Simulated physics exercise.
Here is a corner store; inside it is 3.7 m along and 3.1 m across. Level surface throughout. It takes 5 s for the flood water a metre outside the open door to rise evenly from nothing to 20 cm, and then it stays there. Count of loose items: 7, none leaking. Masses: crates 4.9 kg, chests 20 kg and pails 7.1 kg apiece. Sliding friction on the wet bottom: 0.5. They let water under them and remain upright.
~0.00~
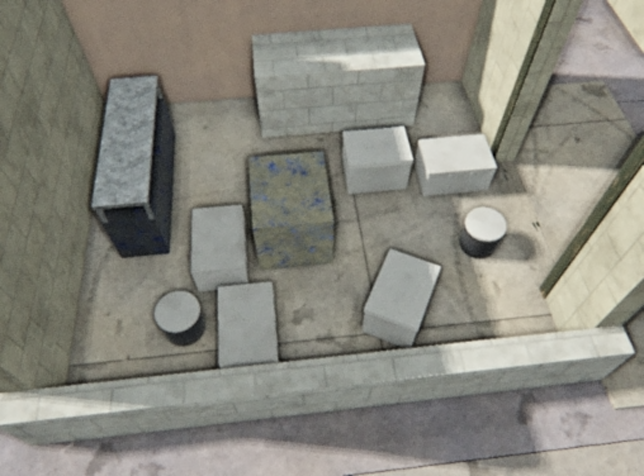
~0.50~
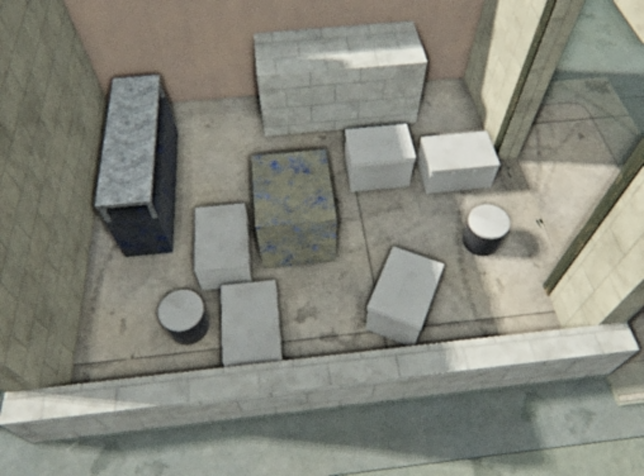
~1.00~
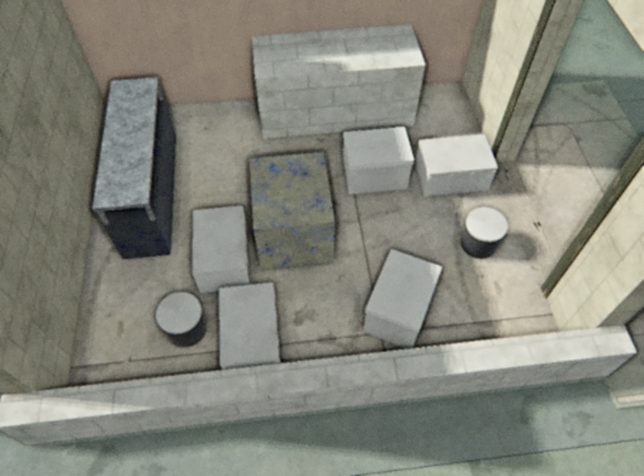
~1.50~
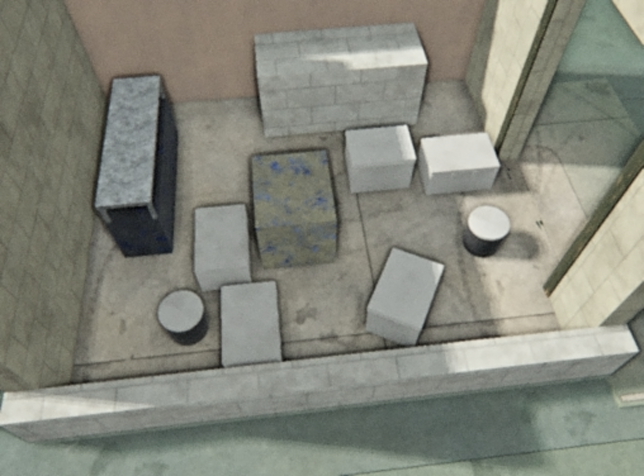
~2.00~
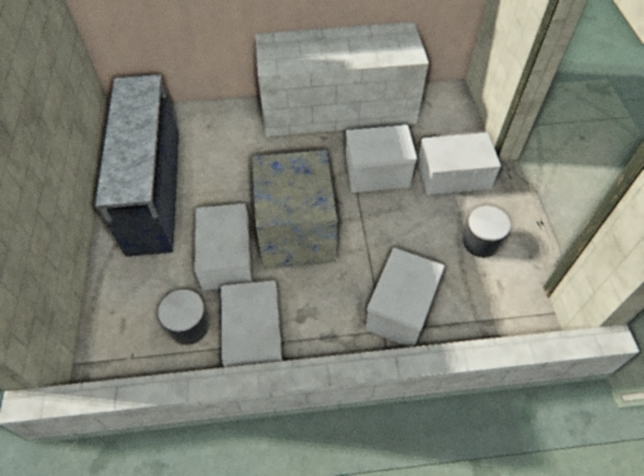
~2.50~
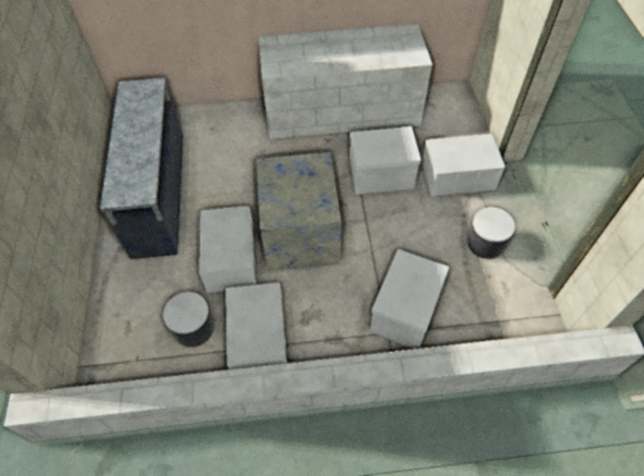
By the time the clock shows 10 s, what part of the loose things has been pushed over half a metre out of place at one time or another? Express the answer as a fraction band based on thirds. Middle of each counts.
The band is at least two thirds.
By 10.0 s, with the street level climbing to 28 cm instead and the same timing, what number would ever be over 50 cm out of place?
That would give 7.
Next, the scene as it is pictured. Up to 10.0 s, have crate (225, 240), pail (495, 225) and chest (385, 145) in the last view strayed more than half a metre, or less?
Taking them in that order, the first is within the limit, the second beyond the limit and the third beyond the limit.
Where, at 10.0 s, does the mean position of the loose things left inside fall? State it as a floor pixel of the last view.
Mean position: Approximately (229, 226).
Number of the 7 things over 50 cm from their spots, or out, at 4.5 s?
Tally: 0.
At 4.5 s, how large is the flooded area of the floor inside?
At that time the wet patch spans about 3.5 m2.
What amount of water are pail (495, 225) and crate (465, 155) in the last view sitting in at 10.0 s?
Some 11 cm at the first, some 7 cm at the second.
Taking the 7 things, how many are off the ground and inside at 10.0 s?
At that moment 6.
After 3.5 s 0 of 7 are over 50 cm from their spots; 0 afloat.
After 4.5 s 0 of 7 are over 50 cm from their spots; 0 afloat.
After 7.0 s 4 of 7 are over 50 cm from their spots; 4 afloat.
After 10.0 s 6 of 7 are over 50 cm from their spots, and 6 have been at some point; 6 afloat.
